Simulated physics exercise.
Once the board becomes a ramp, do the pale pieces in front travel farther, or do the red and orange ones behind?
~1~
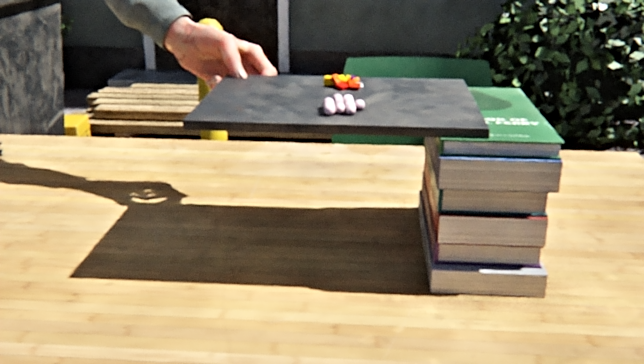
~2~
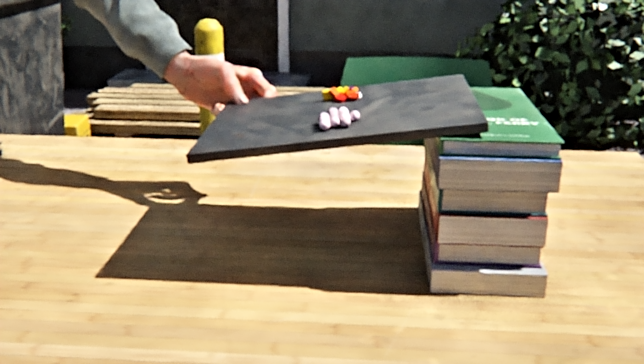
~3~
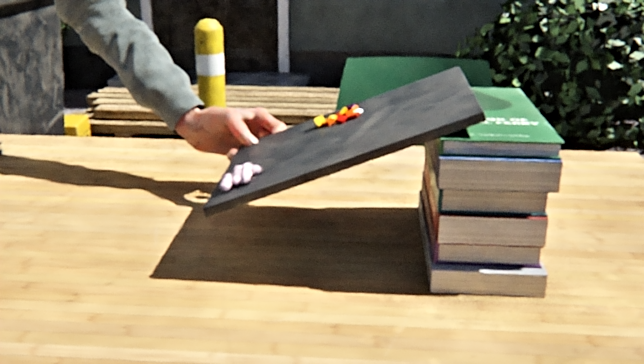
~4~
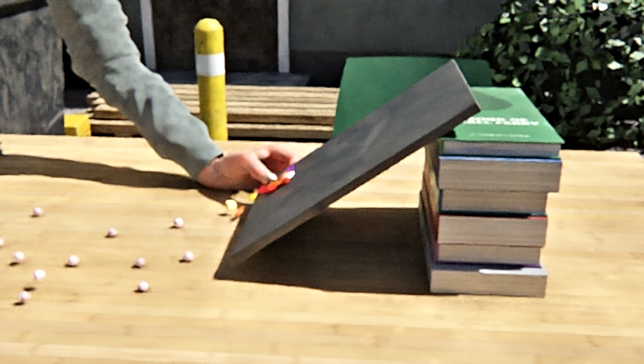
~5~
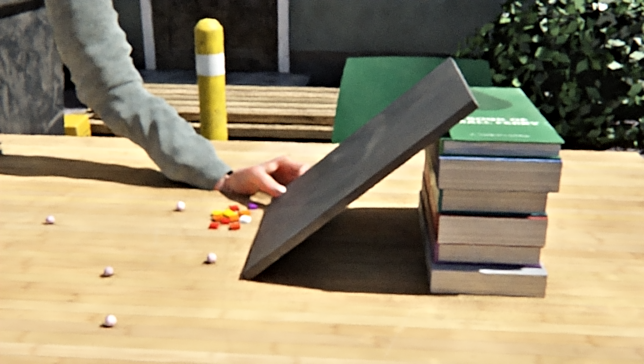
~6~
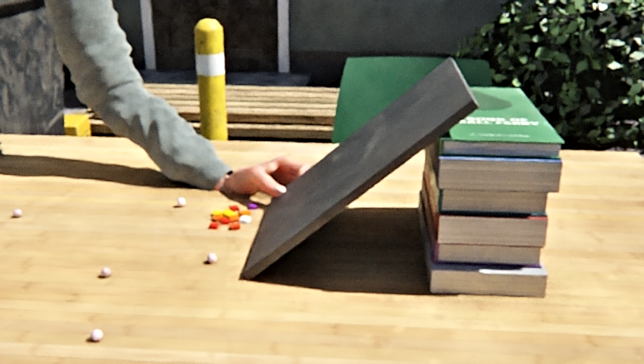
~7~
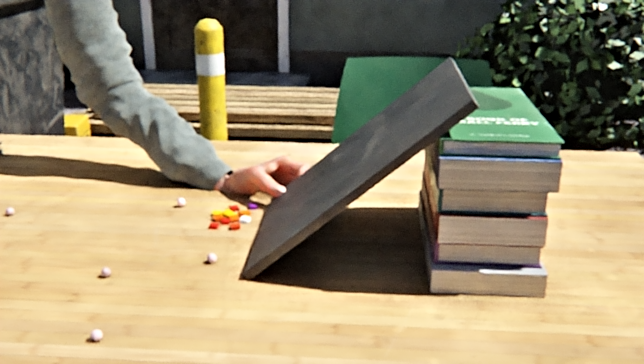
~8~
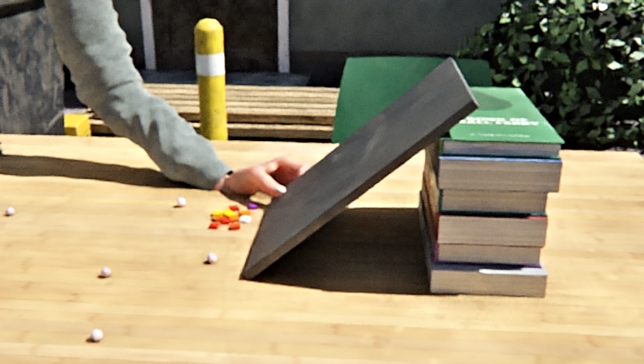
The pale pieces in front travel farther, rolling out across the table while the red and orange ones stay bunched near the foot of the board.
